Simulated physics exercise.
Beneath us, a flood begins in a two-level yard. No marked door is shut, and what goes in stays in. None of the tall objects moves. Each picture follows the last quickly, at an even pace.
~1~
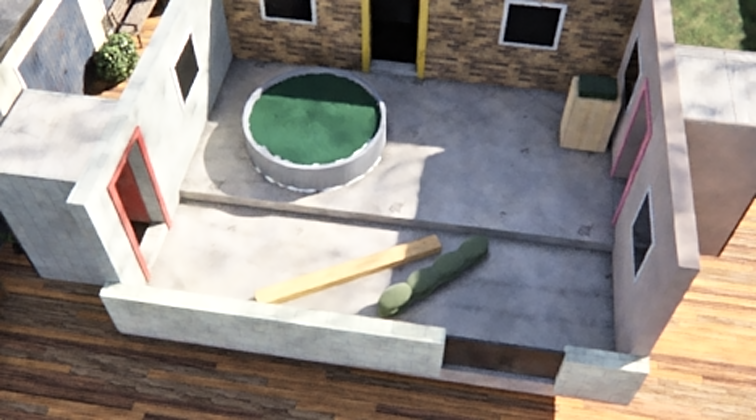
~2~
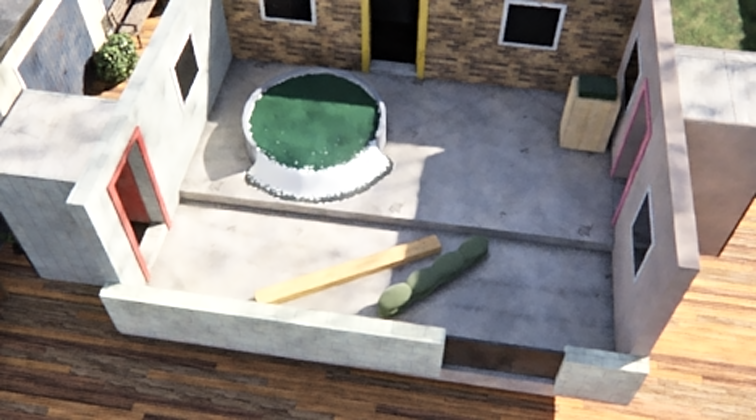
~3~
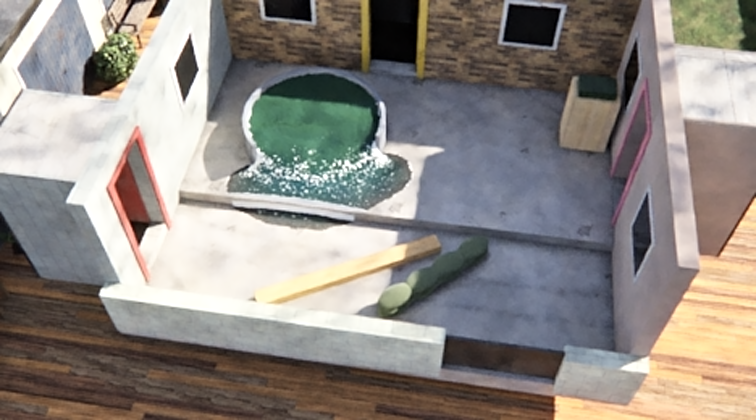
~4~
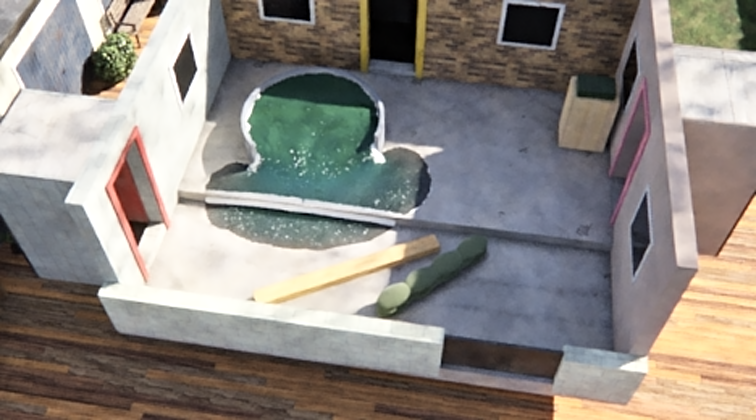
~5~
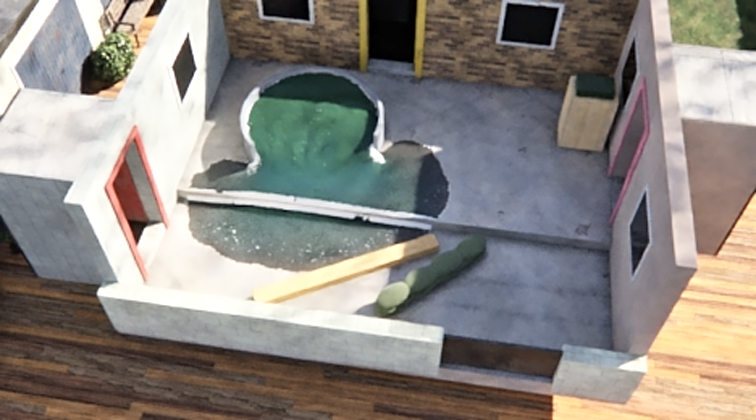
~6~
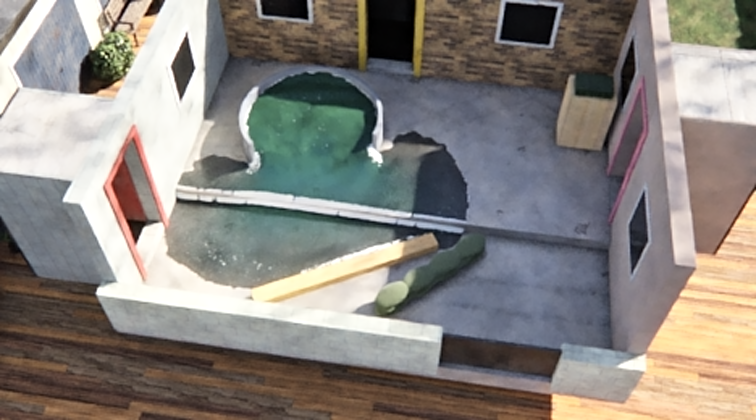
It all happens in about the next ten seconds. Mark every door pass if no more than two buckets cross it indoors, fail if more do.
Marks: Red door pass, pink door pass, yellow door pass.
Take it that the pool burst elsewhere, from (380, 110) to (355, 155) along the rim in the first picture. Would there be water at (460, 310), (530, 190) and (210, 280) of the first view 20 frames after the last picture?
Going through them, the first would be still bare, the next submerged and the last still bare.
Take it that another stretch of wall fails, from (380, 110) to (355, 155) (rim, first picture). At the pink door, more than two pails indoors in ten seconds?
So the pink door ends up above after ten seconds.
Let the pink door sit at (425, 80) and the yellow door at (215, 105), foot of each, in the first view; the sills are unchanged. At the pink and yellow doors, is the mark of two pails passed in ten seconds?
As it turns out, the pink door keeps clear but the yellow door keeps clear.
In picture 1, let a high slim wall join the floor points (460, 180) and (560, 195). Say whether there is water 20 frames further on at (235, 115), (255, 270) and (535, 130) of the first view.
Reading them off in sequence: Spared, swamped, spared.
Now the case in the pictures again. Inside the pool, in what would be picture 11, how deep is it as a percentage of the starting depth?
That would be roughly 54 per cent.
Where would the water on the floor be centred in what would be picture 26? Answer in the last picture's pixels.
It is around (312, 236).
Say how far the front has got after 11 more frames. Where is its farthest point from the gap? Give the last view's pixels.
The front should reach about (608, 270).
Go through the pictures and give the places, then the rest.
The round tank at (315, 118) is whole and still, in the first picture.
The front is at (388, 163), out from the gap at (320, 182), in the second picture.
Water pours out at (320, 183) and has run to (405, 170), in the third picture.
Water pours out at (319, 184) and has run to (213, 186), in the fourth picture.
Water pours out at (318, 183) and has run to (195, 224), in the fifth picture.
Water pours out at (317, 183) and has run to (173, 239), in the sixth picture.
A moment on, water covers 35 % of the floor; the red door wet at the sill, nothing in, the pink door not reached, the yellow door not reached.
Next, water covers 40 % of the floor; the red door wet at the sill, nothing in, the pink door not reached, the yellow door not reached.
Then, water covers 45 % of the floor; the red door wet at the sill, nothing in, the pink door wet at the sill, nothing in, the yellow door not reached.
Later, water covers 50 % of the floor; the red door under two buckets in, the pink door wet at the sill, nothing in, the yellow door not reached.
In the end, water covers 45 % of the floor; the red door under two buckets in, the pink door wet at the sill, nothing in, the yellow door not reached.
